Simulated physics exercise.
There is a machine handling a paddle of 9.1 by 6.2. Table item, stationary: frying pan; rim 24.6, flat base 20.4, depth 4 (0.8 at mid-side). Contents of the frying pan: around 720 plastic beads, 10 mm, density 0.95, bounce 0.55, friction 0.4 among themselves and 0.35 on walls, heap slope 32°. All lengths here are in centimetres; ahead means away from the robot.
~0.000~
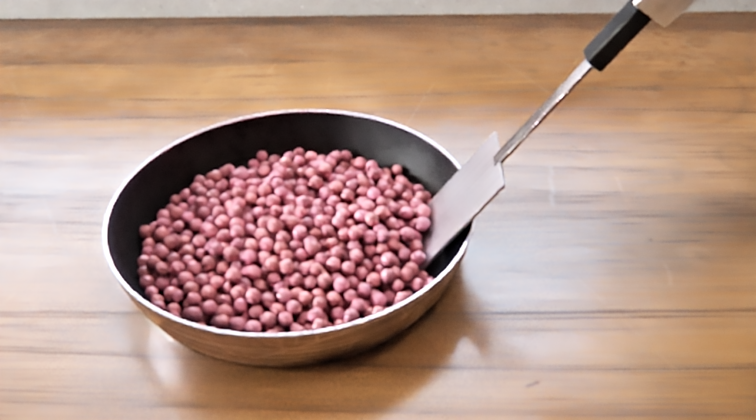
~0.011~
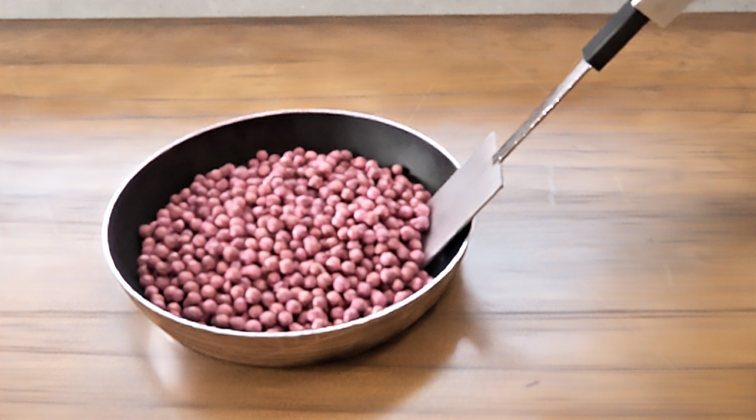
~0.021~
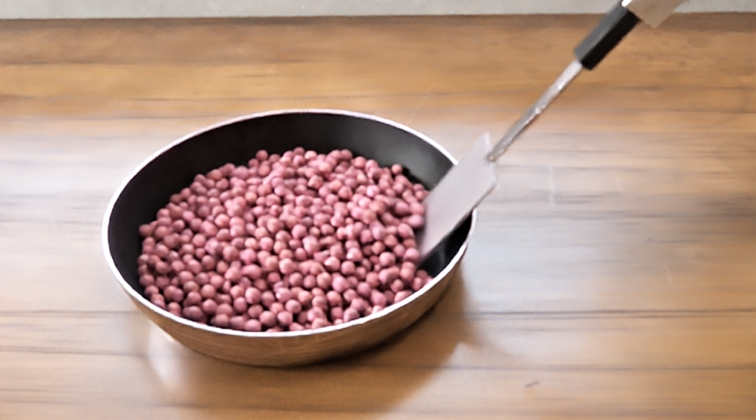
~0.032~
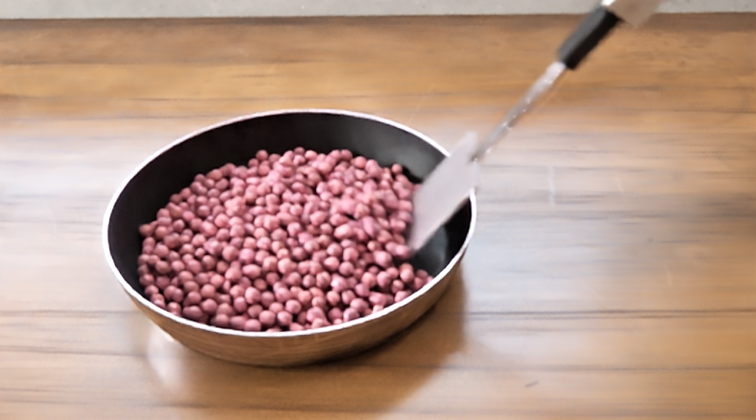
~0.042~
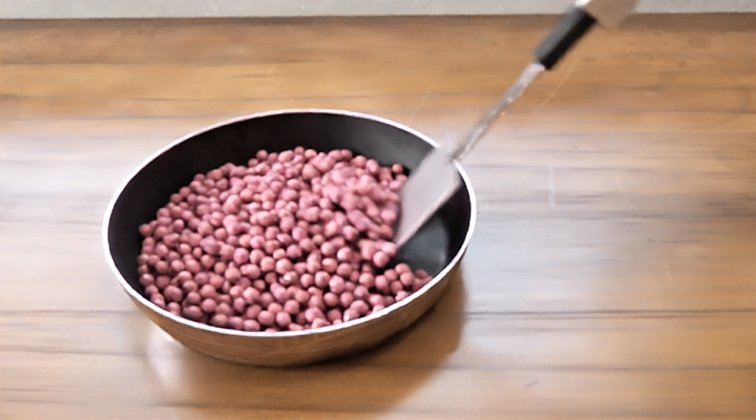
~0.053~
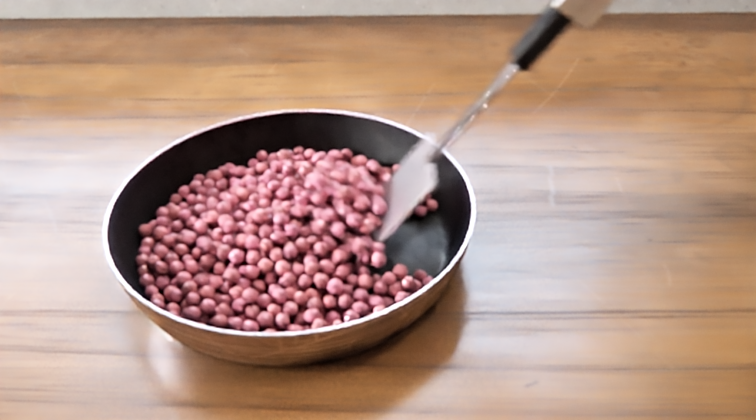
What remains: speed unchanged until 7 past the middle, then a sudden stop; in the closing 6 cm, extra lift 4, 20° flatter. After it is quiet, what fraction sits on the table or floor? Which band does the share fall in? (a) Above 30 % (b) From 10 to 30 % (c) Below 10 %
b.
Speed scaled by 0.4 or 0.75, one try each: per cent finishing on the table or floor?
About 0 and 10 per cent.
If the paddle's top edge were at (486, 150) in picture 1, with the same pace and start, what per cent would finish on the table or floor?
I'd estimate close to 15 per cent.
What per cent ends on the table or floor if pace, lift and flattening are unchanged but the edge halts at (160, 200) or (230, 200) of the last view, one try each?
Around 15 per cent for the first try and 10 per cent for the second.
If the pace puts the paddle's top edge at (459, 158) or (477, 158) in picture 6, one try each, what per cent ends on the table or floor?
About 5 and 0 per cent.
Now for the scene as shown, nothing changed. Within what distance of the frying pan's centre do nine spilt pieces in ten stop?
95 centimetres, give or take.
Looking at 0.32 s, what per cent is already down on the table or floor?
15 per cent.
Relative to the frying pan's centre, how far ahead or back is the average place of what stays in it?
Roughly 3.0 centimetres ahead.
By 0.08 s, sloping 54°, highest piece 7 above the table; 721 in the frying pan.
By 0.10 s, sloping 48°, highest piece 9 above the table; 721 in the frying pan.
By 0.32 s, sloping 34°, highest piece 5 above the table; 620 in the frying pan, 99 on the table or floor, 2 on the blade or in flight.
By 1.37 s, sloping 34°, highest piece 4 above the table; 620 in the frying pan, 101 on the table or floor.
Final count, 620 in the frying pan, 101 on the table or floor. That is 14 % on the table or floor.
